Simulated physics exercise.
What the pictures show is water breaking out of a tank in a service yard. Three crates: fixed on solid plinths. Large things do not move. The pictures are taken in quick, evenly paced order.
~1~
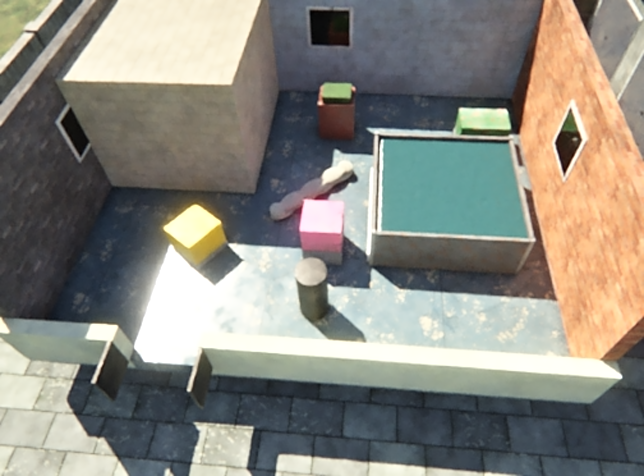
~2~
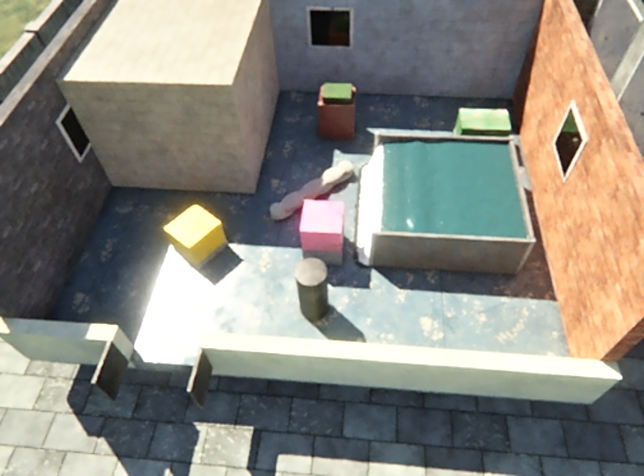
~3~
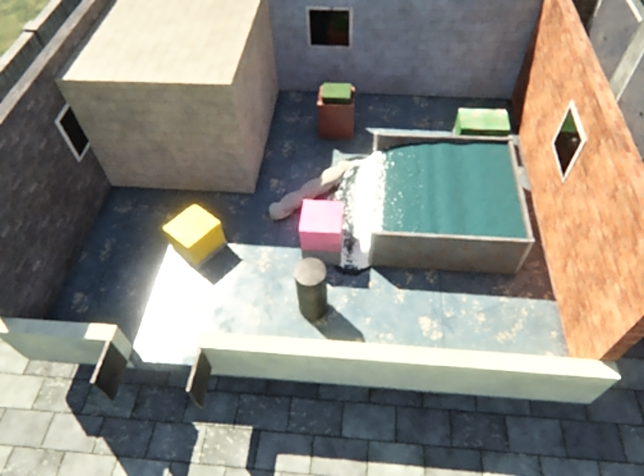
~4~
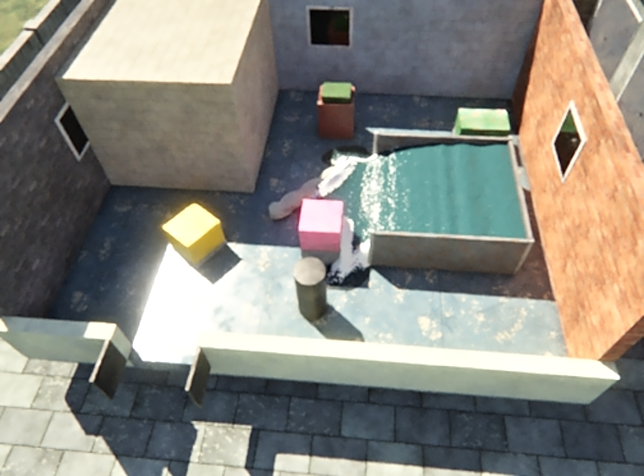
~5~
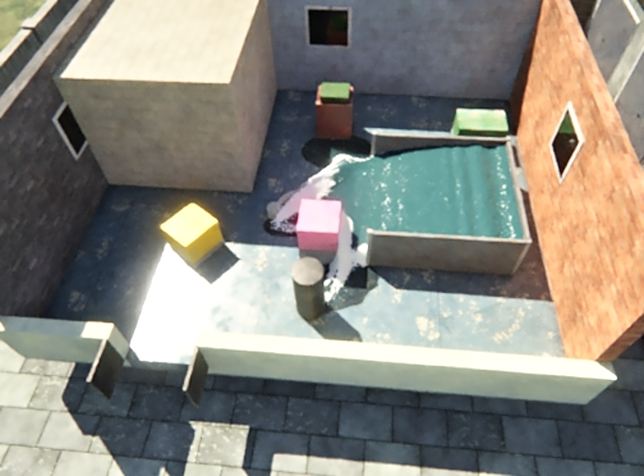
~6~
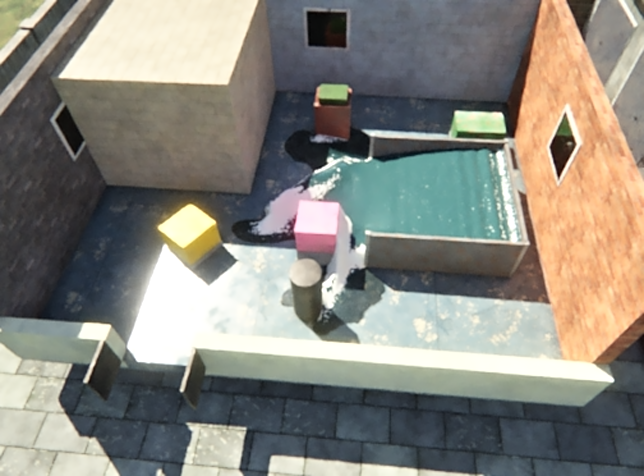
At the start, a rectangular tank of teal water stands full and still in a walled yard beside a pink block. Its left side opens and water pours out leftward, foaming around the pink block, then spreads across the floor toward the back wall and the yellow block, which stays put.
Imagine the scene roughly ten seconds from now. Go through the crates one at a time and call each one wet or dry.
The yellow crate is wet. The green crate is wet. The pink crate is wet.
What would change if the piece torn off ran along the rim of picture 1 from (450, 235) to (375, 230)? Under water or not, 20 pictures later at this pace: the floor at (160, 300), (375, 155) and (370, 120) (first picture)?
Point one: Reached. Point two: Not reached. Point three: Not reached.
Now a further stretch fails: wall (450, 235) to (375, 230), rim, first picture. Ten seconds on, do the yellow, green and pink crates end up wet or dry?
My guess is yellow goes wet, green goes wet, and pink remains untouched.
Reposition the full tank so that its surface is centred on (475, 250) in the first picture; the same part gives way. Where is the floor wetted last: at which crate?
Answer: The green-painted one.
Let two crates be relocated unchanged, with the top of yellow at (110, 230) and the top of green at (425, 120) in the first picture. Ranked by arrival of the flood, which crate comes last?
Going by the pictures, it's the green one.
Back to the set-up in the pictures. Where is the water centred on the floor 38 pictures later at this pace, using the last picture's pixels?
That puts it at around (358, 214).
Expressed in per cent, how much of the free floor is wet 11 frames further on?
Estimated share: About 60 %.
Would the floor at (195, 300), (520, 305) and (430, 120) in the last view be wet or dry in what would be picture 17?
First spot swamped, second spot clear, third spot clear.
A moment on, water covers 40 % of the floor; the yellow crate water round its plinth, the green crate not reached, the pink crate water round its plinth.
Next, water covers 60 % of the floor; the yellow crate water round its plinth, the green crate not reached, the pink crate water round its plinth.
Then, water covers 75 % of the floor; the yellow crate water round its plinth, the green crate water round its plinth, the pink crate water round its plinth.
Later, water covers 95 % of the floor; the yellow crate water round its plinth, the green crate water round its plinth, the pink crate water round its plinth.
In the end, water covers 100 % of the floor; the yellow crate was topped, the green crate was topped, the pink crate was topped.
